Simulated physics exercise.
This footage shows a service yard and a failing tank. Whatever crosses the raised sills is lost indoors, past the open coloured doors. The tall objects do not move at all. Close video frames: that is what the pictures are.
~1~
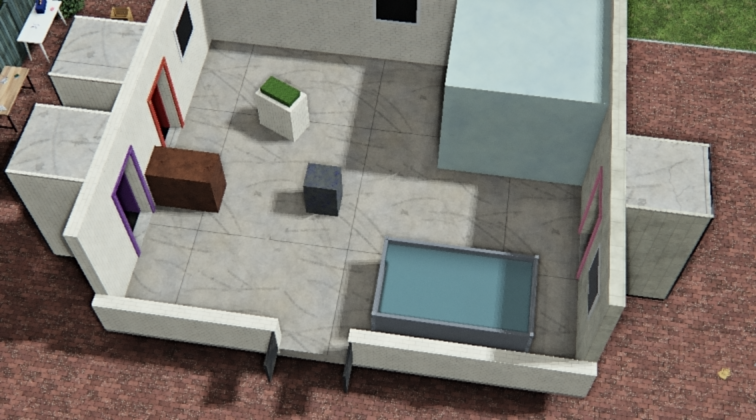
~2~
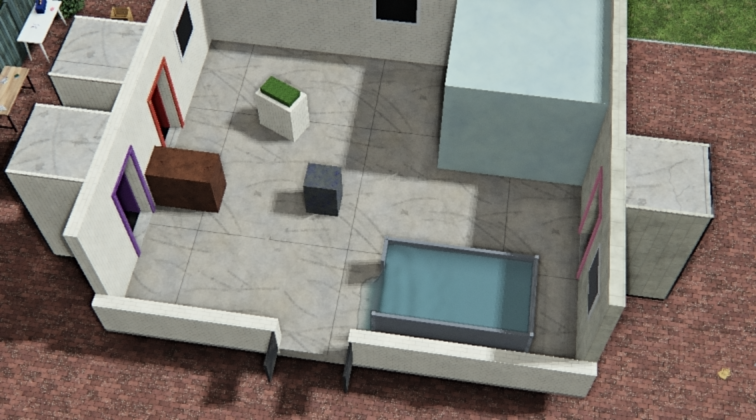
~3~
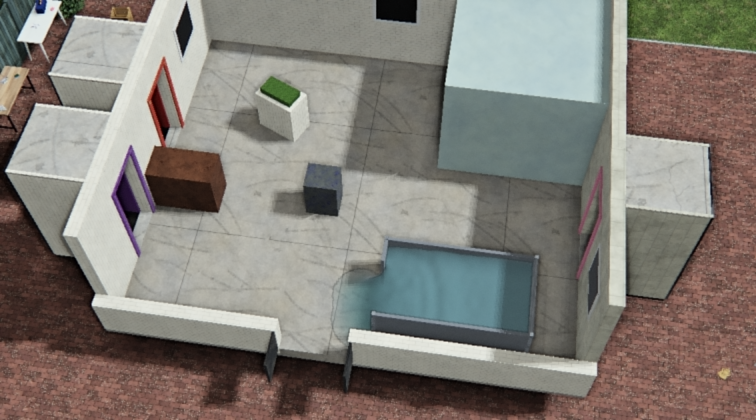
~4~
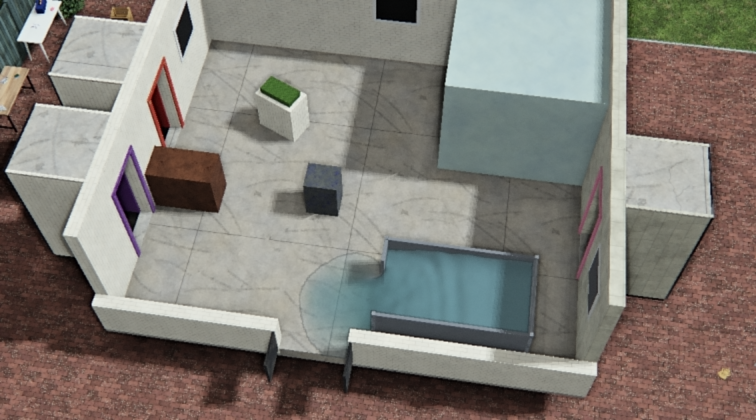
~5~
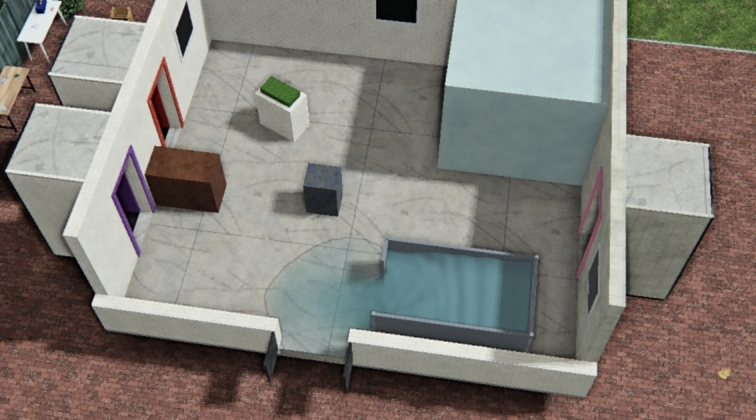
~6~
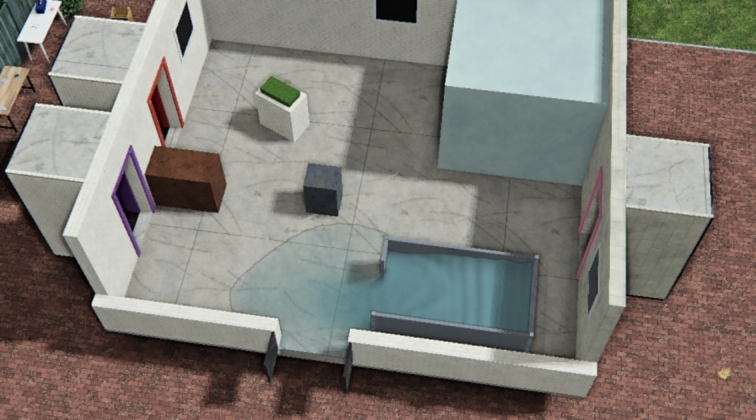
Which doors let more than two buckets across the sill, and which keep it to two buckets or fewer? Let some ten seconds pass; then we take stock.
Pink door: Does not exceed it; red door: Does not exceed it; purple door: Exceeds it.
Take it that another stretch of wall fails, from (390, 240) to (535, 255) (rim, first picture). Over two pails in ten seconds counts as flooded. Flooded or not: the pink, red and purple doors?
One by one: Pink door ends up above; red door ends up above; purple door ends up below.
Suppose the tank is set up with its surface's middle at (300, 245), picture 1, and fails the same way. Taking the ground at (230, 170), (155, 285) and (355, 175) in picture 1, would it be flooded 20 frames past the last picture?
In turn: Dry, flooded, clear.
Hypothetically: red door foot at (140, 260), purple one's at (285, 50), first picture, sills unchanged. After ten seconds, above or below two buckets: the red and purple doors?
Checking each in order, the red door spills past the mark, and the purple door never reaches the limit.
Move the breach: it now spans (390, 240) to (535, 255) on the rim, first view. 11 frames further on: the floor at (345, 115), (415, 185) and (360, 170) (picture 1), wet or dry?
Submerged, submerged, submerged.
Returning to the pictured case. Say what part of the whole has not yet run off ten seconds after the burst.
I reckon around 62 in a hundred.
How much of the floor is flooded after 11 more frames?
I make it 30 per cent.
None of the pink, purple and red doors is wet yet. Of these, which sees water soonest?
The purple door.
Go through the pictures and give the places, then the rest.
The tank at (456, 287) is whole and still, in the first picture.
Water pours out at (380, 301) and has run to a hidden place, in the second picture.
The front is at (344, 280), out from the gap at (380, 302), in the third picture.
Water pours out at (380, 303) and has run to (308, 286), in the fourth picture.
The front is at (272, 287), out from the gap at (380, 303), in the fifth picture.
The front is at (235, 297), out from the gap at (380, 304), in the sixth picture.
A moment on, water covers 30 % of the floor; the pink door not reached, the red door not reached, the purple door not reached.
Next, water covers 30 % of the floor; the pink door not reached, the red door not reached, the purple door over two buckets in.
Then, water covers 40 % of the floor; the pink door not reached, the red door wet at the sill, nothing in, the purple door far over two buckets in.
Later, water covers 45 % of the floor; the pink door not reached, the red door wet at the sill, nothing in, the purple door far over two buckets in.
In the end, water covers 85 % of the floor; the pink door not reached, the red door wet at the sill, nothing in, the purple door far over two buckets in.
